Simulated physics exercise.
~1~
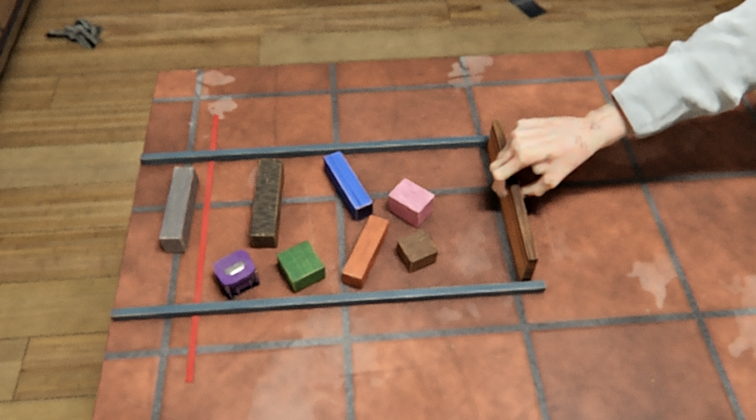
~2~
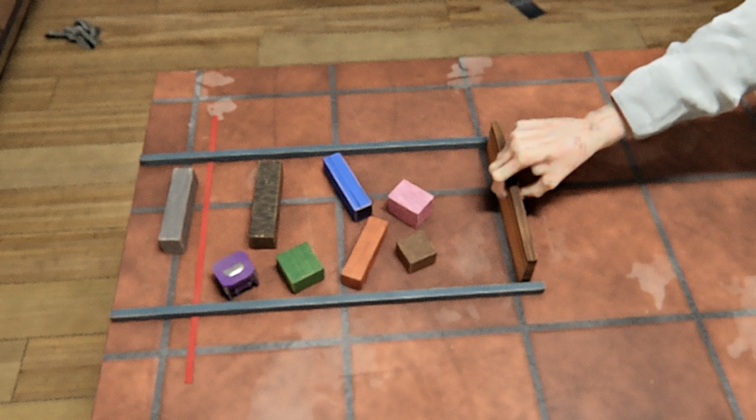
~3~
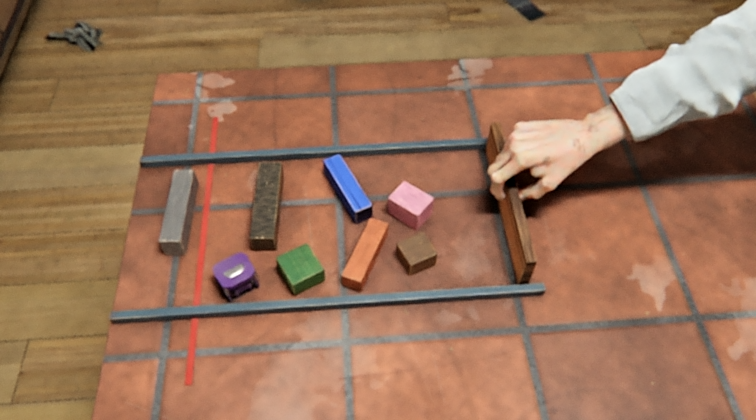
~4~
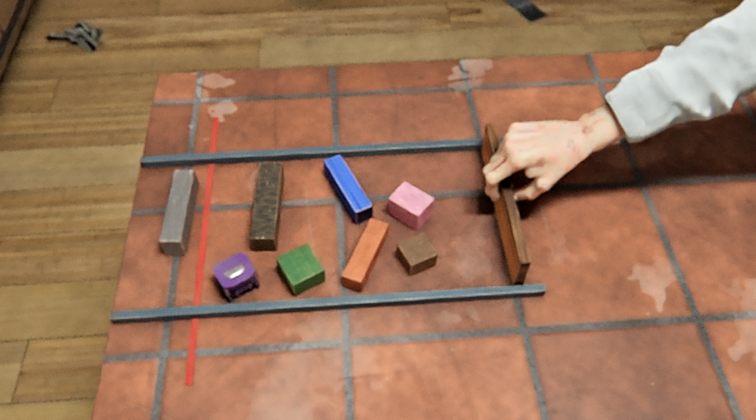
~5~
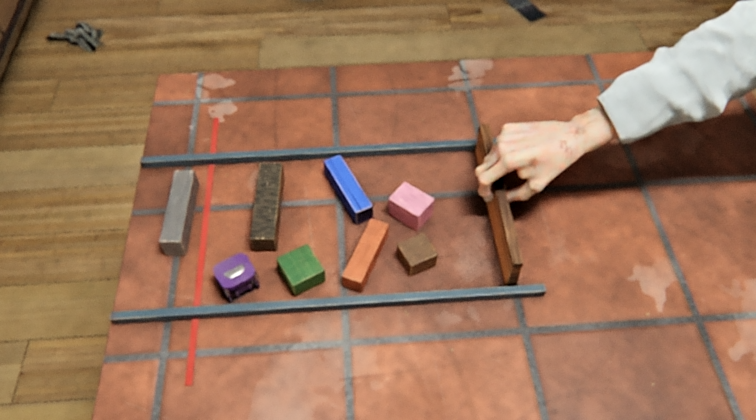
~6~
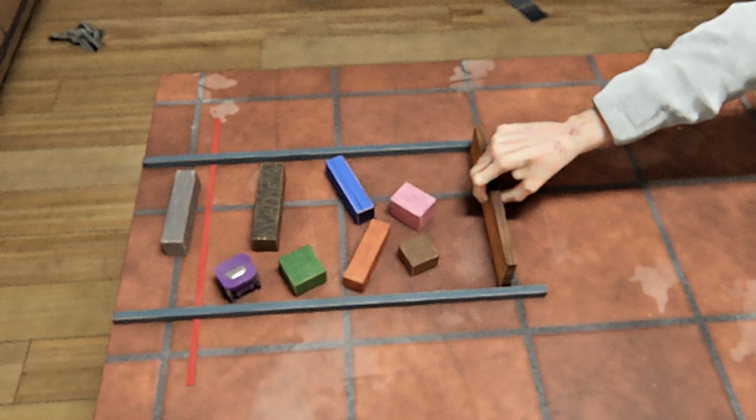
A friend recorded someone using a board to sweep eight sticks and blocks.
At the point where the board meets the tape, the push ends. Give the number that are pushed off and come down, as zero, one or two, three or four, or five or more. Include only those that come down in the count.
One or two come down.
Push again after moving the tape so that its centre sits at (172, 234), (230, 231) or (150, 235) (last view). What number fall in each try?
So, one try after another, the floor gets 4, then 0, then 6.
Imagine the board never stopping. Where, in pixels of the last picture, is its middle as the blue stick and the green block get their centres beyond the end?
When the blue stick crosses, the middle is near (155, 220); when the green block crosses, near (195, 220).
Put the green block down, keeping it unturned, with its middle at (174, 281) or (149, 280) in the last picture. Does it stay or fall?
In that order: Slips off, then slips off.
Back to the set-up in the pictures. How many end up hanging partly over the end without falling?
The answer comes to 2.
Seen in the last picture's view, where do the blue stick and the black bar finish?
The first one ends at (182, 188), the second at (139, 204).
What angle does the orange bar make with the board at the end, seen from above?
Somewhere near 0 degrees, I'd say.
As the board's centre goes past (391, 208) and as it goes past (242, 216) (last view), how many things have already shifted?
Moved so far: 4, then 8.
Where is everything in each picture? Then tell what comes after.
Grey bar (180, 208); purple case (237, 274); black bar (268, 202); board (511, 197); tape (205, 229), in the first frame.
Purple case (236, 275); blue stick (347, 187), in the second frame.
Black bar (268, 205); board (509, 200), in the third frame.
Grey bar (180, 212); pink block (411, 206), in the fourth frame.
Purple case (237, 278); orange bar (366, 255), in the fifth frame.
Grey bar (182, 212); purple case (238, 278); black bar (270, 206); board (492, 202); tape (206, 232), in the sixth frame.
Soon after, none off yet; grey bar at rest near (182, 212); purple case at rest near (238, 278); black bar at rest near (270, 206).
After that, none off yet; grey bar at rest near (182, 212); purple case displaced about its own width near (185, 275); black bar displaced a little near (227, 204).
In the end, the number that fall off is one or two; gone, purple case and grey bar.
